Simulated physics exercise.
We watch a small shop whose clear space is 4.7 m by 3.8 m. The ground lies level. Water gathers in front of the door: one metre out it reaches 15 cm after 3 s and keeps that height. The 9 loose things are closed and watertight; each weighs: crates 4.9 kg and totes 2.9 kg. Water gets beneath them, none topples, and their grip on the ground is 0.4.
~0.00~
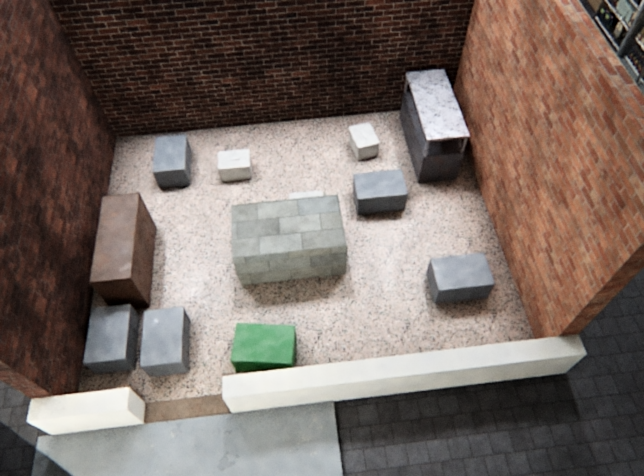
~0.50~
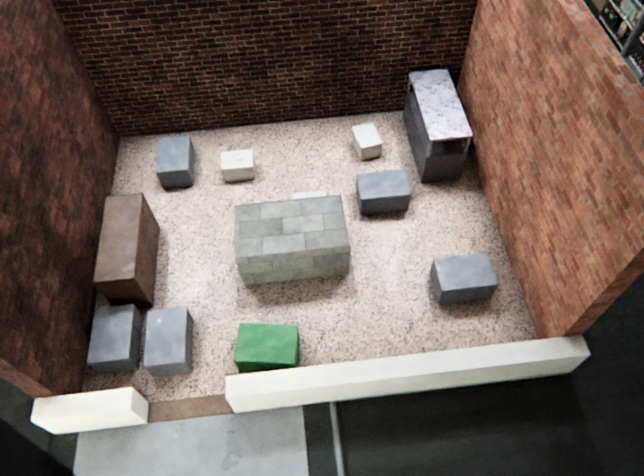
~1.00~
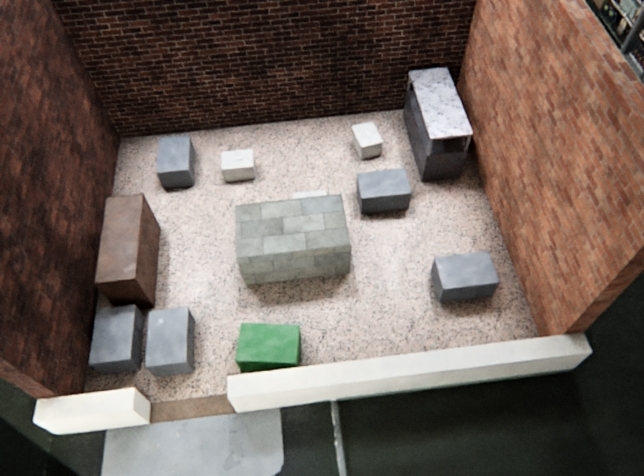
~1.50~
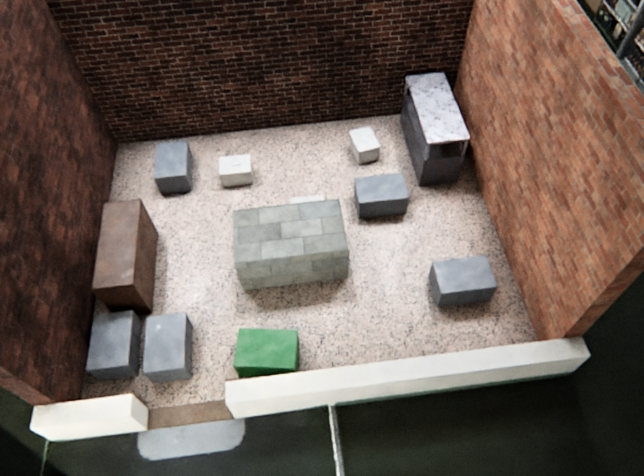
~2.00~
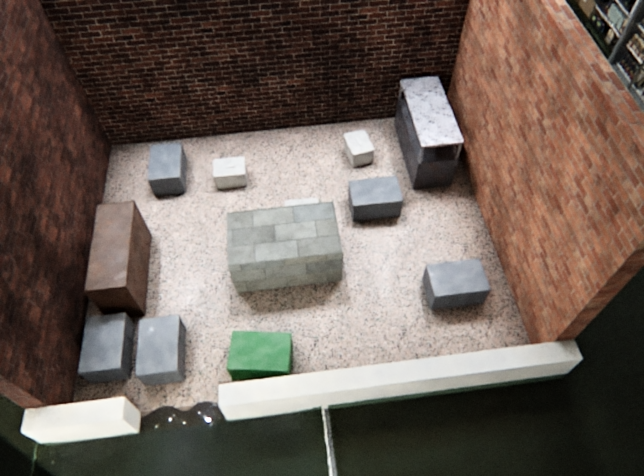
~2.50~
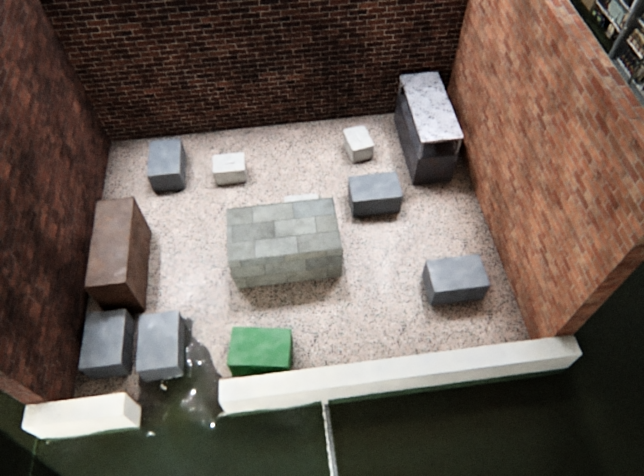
Dark water rises outside the brick-walled shop and spreads through the doorway beside still crates.
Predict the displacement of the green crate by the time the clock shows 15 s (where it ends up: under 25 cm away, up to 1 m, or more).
The green crate slides a little.
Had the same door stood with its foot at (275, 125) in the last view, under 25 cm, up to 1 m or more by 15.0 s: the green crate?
In that case the green crate moves a short way.
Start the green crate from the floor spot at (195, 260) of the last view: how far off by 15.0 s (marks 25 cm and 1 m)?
It gets carried off.
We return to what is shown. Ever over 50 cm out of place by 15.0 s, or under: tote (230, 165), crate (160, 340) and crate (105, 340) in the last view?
In that order: Past it, over, short of it.
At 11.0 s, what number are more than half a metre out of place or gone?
3 of them.
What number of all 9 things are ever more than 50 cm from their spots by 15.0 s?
I count 5.
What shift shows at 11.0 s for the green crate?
About 30 cm.
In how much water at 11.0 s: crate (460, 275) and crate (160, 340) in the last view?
About 2 and 4 cm.
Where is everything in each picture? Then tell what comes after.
The green crate at (263, 343) rests on the ground; 0.0 m2 under water; 0 of 9 have shifted, in the first picture.
The green crate at (266, 343) rests on the ground; 0.0 m2 under water; 0 of 9 have shifted, in the second picture.
The green crate at (268, 342) rests on the ground; water covers 0.0 m2; 0 of 9 have shifted, in the third picture.
The green crate at (266, 348) rests on the ground; 0.0 m2 under water; 0 of 9 have shifted, in the fourth picture.
The green crate at (260, 350), on the bottom; 0.0 m2 under water; 0 of 9 have shifted, in the fifth picture.
The green crate at (260, 346), on the bottom; water covers 0.3 m2; 0 of 9 have shifted, in the sixth picture.
After 3.5 s the green crate is near (260, 346), 0.0 m from its start, aground; 0 afloat.
After 6.8 s the green crate is near (276, 344), 0.2 m from its start, aground; 4 afloat.
After 11.0 s the green crate is near (293, 337), 0.3 m from its start, aground; 5 afloat.
After 15.0 s the green crate is near (298, 339), 0.4 m from its start, afloat; 9 afloat.
